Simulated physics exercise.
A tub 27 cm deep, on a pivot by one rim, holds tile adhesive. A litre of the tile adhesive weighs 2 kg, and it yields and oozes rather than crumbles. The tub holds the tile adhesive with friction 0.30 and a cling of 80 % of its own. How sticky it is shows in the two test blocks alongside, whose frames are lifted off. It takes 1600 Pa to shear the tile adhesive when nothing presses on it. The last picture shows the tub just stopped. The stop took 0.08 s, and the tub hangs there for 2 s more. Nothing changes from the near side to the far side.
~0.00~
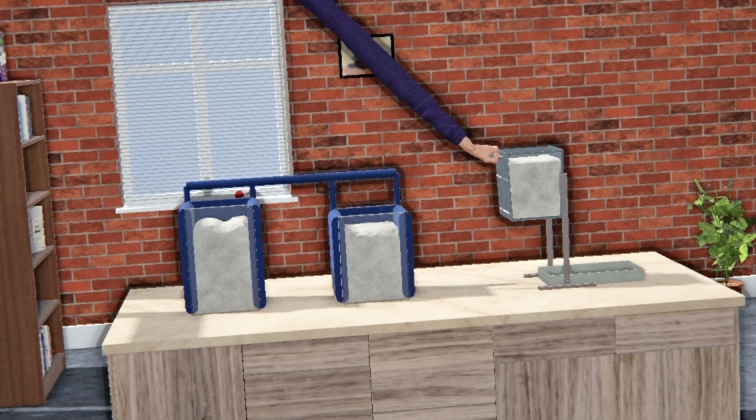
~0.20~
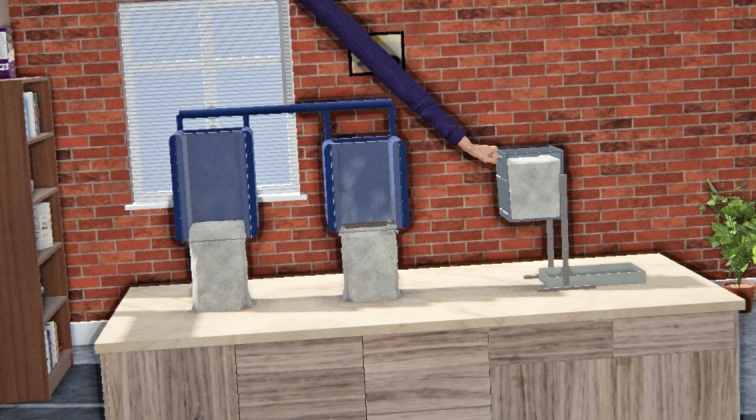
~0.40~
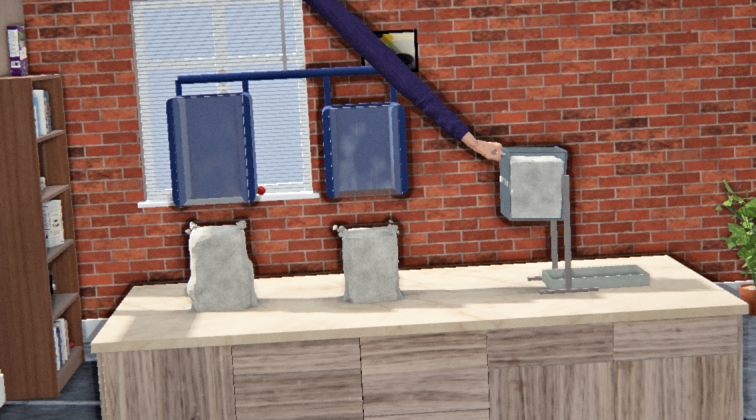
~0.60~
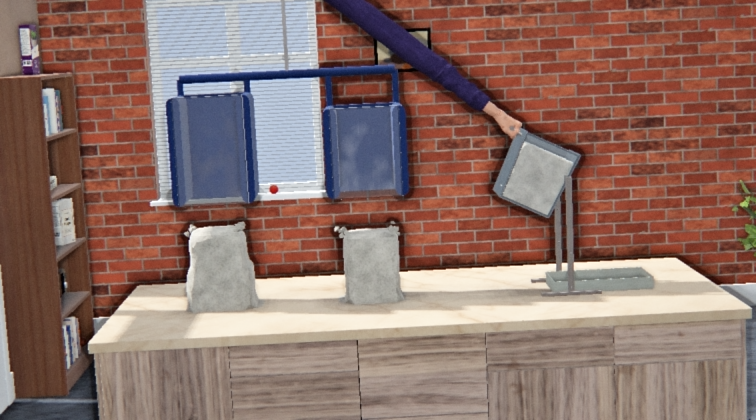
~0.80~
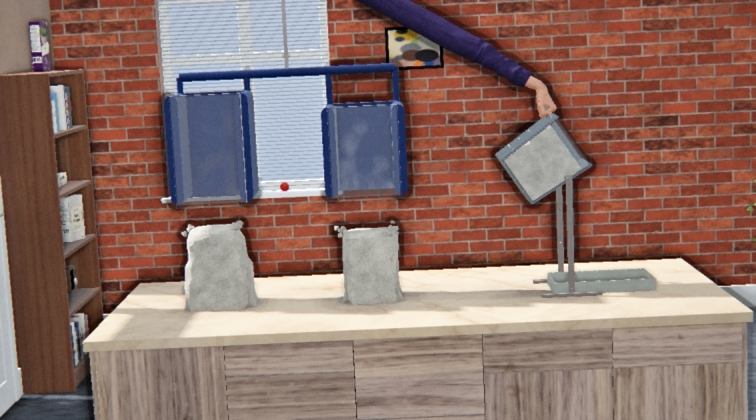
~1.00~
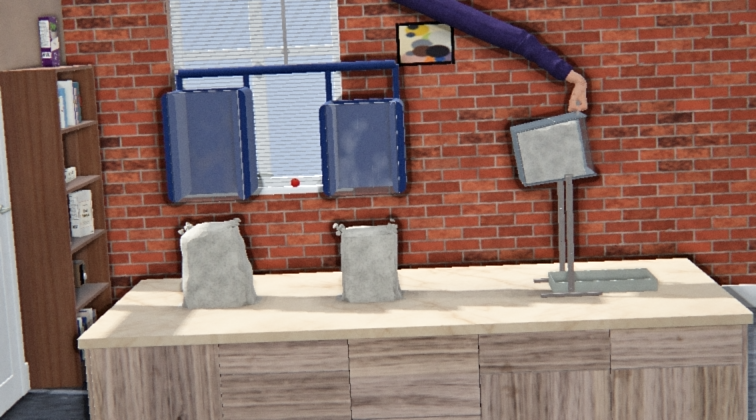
A blue double frame lifts off two grey blocks on a counter, leaving them standing slightly slumped, and then a purple-sleeved arm turns a grey-filled tub clockwise on its stand at the right.
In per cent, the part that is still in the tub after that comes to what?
The part that is still in the tub after that is near 100 %.
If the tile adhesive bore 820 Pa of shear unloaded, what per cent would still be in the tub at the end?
It would be near 100 %.
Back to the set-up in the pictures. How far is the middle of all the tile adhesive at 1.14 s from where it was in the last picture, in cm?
Roughly 0 cm.
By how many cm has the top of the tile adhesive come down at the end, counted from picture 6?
About 0 cm.
After 1.14 s, the tub is at 81 degrees and holds 100 %.
After 1.31 s, the tub is at 81 degrees and holds 100 %.
After 1.48 s, the tub is at 81 degrees and holds 100 %.
After 1.65 s, the tub is at 81 degrees and holds 100 %.
After 3.00 s, at the end, the tub is at 81 degrees and holds 100 %.
